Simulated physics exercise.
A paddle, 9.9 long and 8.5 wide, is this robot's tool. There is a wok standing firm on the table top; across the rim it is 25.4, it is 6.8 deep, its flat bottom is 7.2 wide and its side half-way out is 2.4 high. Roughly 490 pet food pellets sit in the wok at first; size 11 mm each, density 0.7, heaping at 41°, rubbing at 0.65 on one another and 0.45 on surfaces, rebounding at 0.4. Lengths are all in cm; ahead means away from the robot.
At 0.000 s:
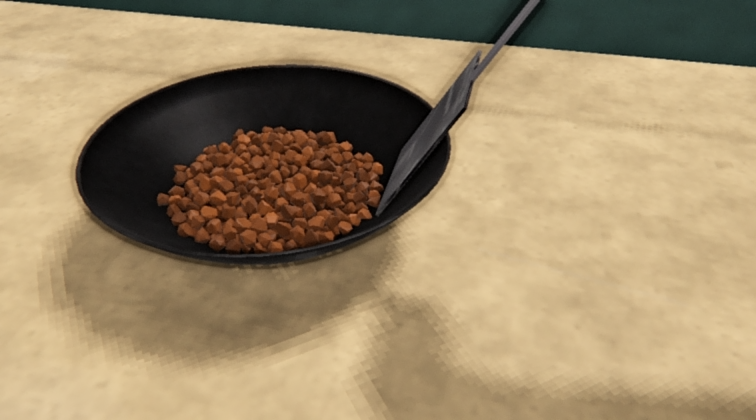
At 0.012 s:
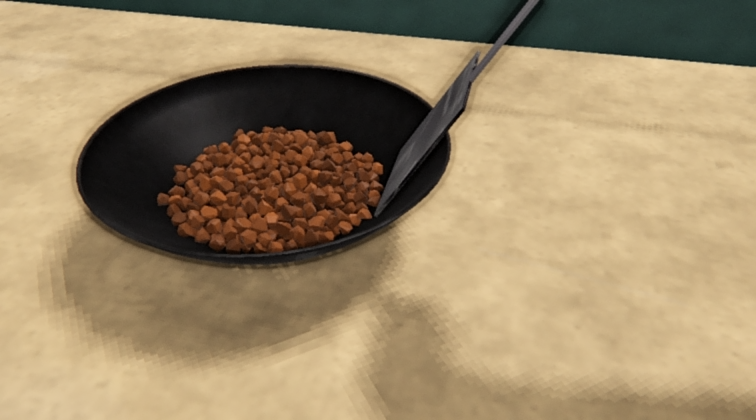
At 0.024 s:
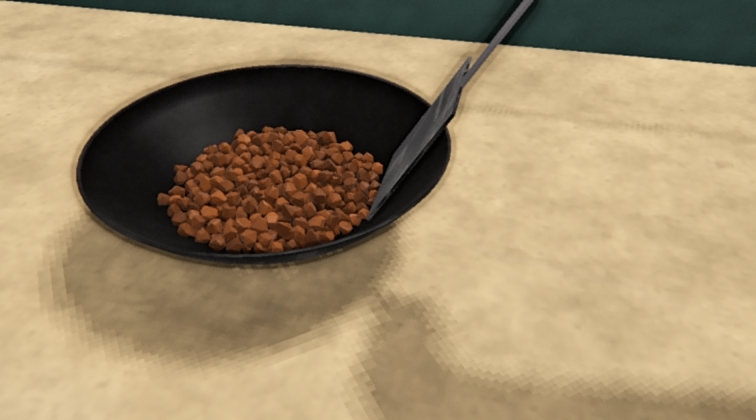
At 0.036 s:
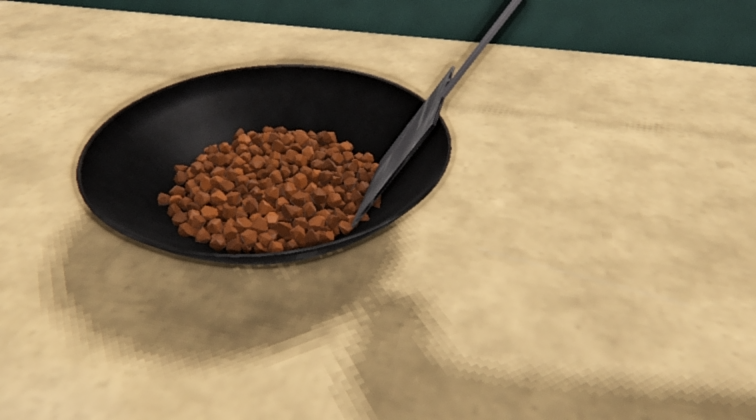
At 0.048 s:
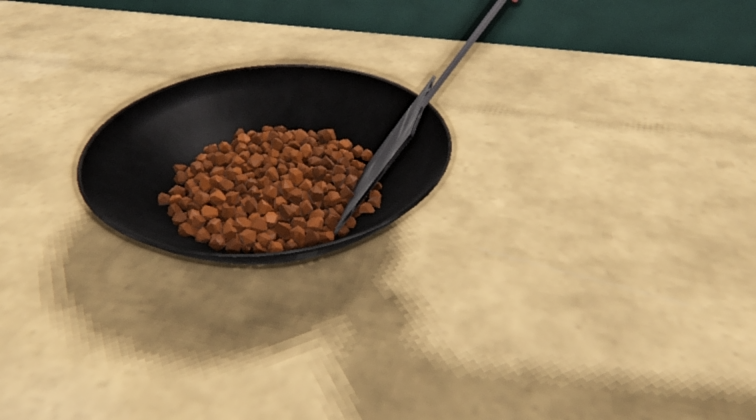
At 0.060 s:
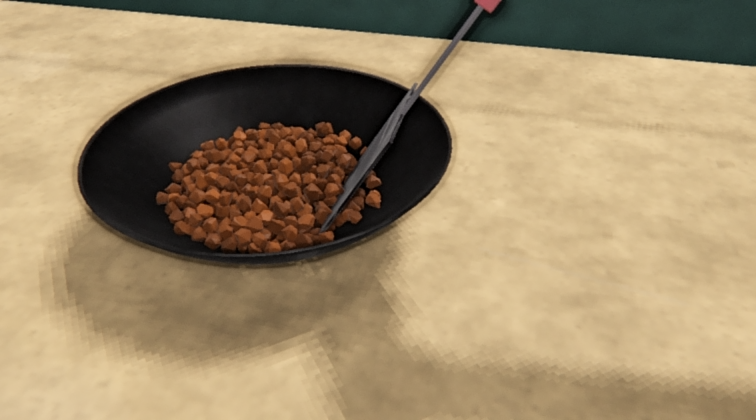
Brown pellets heaped in a black wok on a tabletop, a grey spatula sliding slowly leftward along their right side.
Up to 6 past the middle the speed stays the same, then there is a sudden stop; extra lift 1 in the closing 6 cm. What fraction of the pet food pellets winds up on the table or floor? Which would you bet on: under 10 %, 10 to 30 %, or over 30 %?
I would bet on over 30 %.
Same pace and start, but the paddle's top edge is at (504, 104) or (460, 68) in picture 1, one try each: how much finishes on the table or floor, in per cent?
I'd say near 40 per cent for the first and near 45 per cent for the second.
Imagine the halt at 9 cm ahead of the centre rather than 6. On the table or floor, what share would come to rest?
My guess would be around 60 per cent.
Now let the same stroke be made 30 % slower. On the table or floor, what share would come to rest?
About 25 per cent.
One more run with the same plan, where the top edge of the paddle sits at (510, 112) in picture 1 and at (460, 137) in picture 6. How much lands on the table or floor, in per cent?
Roughly 20 %.
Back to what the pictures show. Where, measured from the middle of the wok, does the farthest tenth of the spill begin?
About 30 cm from the centre.
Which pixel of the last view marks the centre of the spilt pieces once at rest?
Centre of the spill: Approx. (26, 175).
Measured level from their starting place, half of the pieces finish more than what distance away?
Some 10 cm.
After 0.09 s, sloping 59°, highest piece 9 above the table; 490 in the wok.
After 0.12 s, sloping 59°, highest piece 12 above the table; 489 in the wok, 1 on the blade or in flight.
After 0.34 s, sloping 59°, highest piece 11 above the table; 286 in the wok, 74 on the table or floor, 130 on the blade or in flight.
After 1.39 s, sloping 59°, highest piece 8 above the table; 284 in the wok, 206 on the table or floor.
At rest, 284 in the wok, 206 on the table or floor. That is 42 % on the table or floor.
